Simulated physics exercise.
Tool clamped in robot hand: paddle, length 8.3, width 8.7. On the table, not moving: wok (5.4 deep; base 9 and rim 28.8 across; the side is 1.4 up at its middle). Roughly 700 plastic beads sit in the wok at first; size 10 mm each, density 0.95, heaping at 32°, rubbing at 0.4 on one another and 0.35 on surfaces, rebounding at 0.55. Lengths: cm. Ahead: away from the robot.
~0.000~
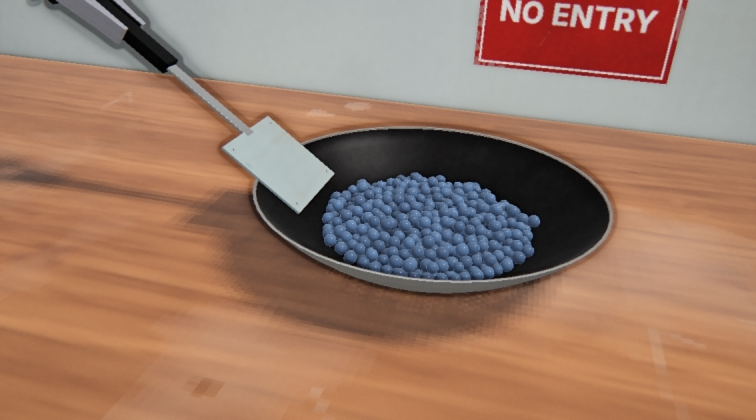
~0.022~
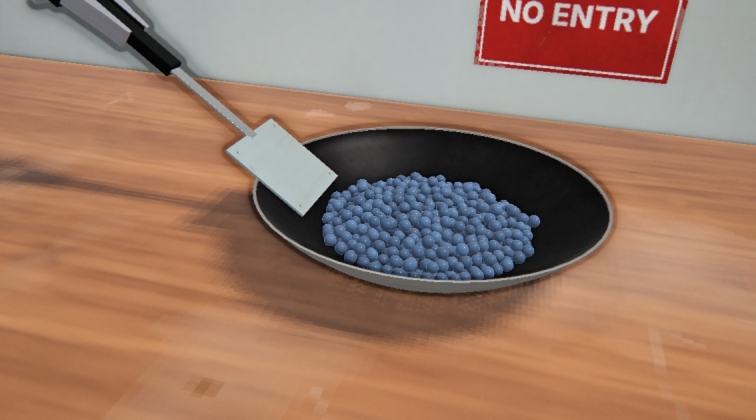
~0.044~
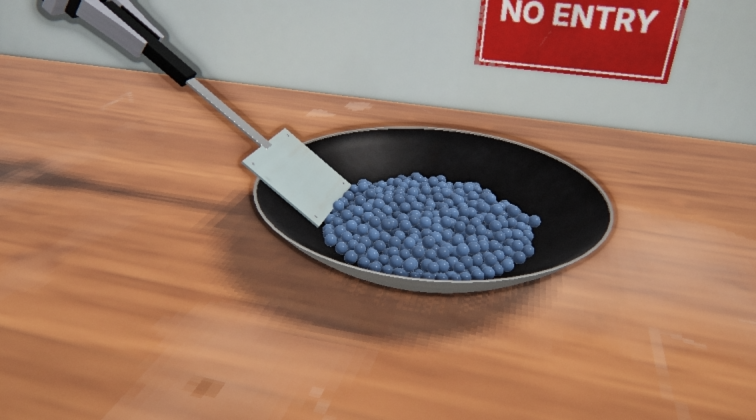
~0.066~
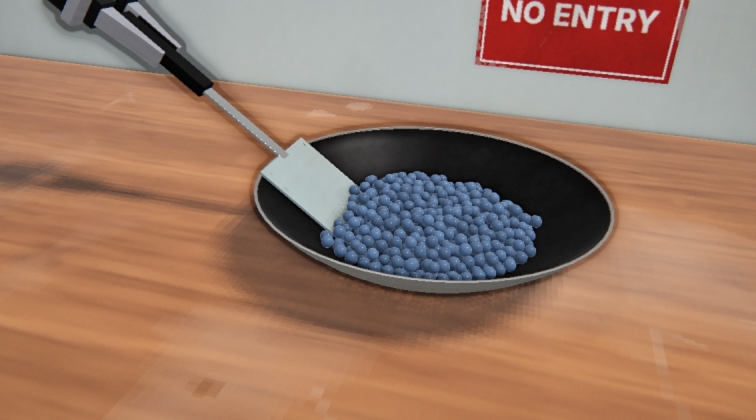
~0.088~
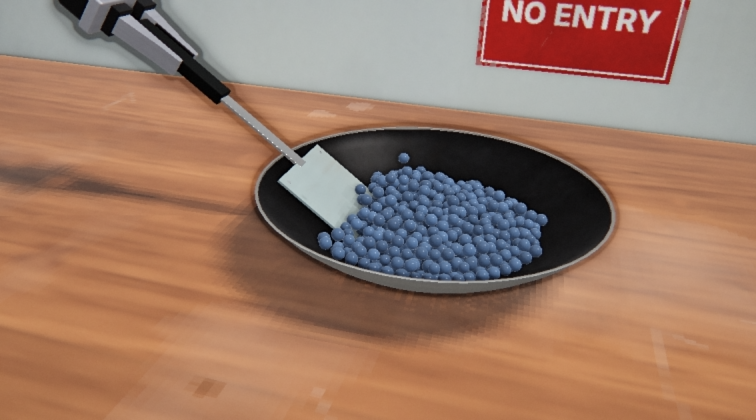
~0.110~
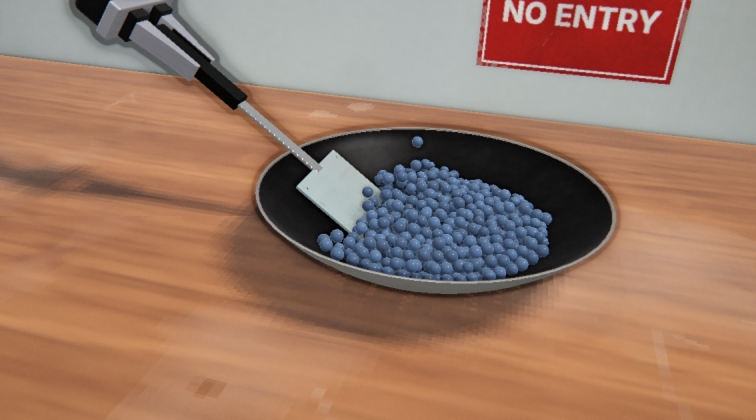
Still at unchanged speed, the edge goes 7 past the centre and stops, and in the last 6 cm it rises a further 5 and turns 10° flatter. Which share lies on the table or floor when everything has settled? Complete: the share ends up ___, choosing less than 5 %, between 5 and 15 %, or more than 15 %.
The share ends up between 5 and 15 %.
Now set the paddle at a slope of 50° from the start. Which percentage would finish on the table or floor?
Result, estimated: 10 %.
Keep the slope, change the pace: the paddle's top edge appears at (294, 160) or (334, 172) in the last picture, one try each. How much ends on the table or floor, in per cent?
Near 0 per cent in the first try and near 15 per cent in the second.
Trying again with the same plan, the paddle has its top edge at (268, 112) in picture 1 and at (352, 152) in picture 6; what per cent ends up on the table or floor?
It comes to something like 10 %, give or take.
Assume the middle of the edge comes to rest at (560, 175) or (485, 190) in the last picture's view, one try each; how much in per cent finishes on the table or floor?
I'd say some 20 per cent, then some 0 per cent.
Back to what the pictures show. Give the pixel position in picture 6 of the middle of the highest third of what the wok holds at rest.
Pixel position: Approx. (530, 227).
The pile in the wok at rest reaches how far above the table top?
It reaches about 5.5 cm.
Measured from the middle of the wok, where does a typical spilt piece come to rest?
It's around 34 cm.
After 0.16 s, sloping 36°, highest piece 9 above the table; 704 in the wok.
After 0.22 s, sloping 31°, highest piece 8 above the table; 704 in the wok.
After 0.44 s, sloping 26°, highest piece 7 above the table; 645 in the wok, 52 on the table or floor, 7 on the blade or in flight.
After 1.49 s, sloping 26°, highest piece 5 above the table; 645 in the wok, 59 on the table or floor.
In the end, 645 in the wok, 59 on the table or floor. That is 8 % on the table or floor.
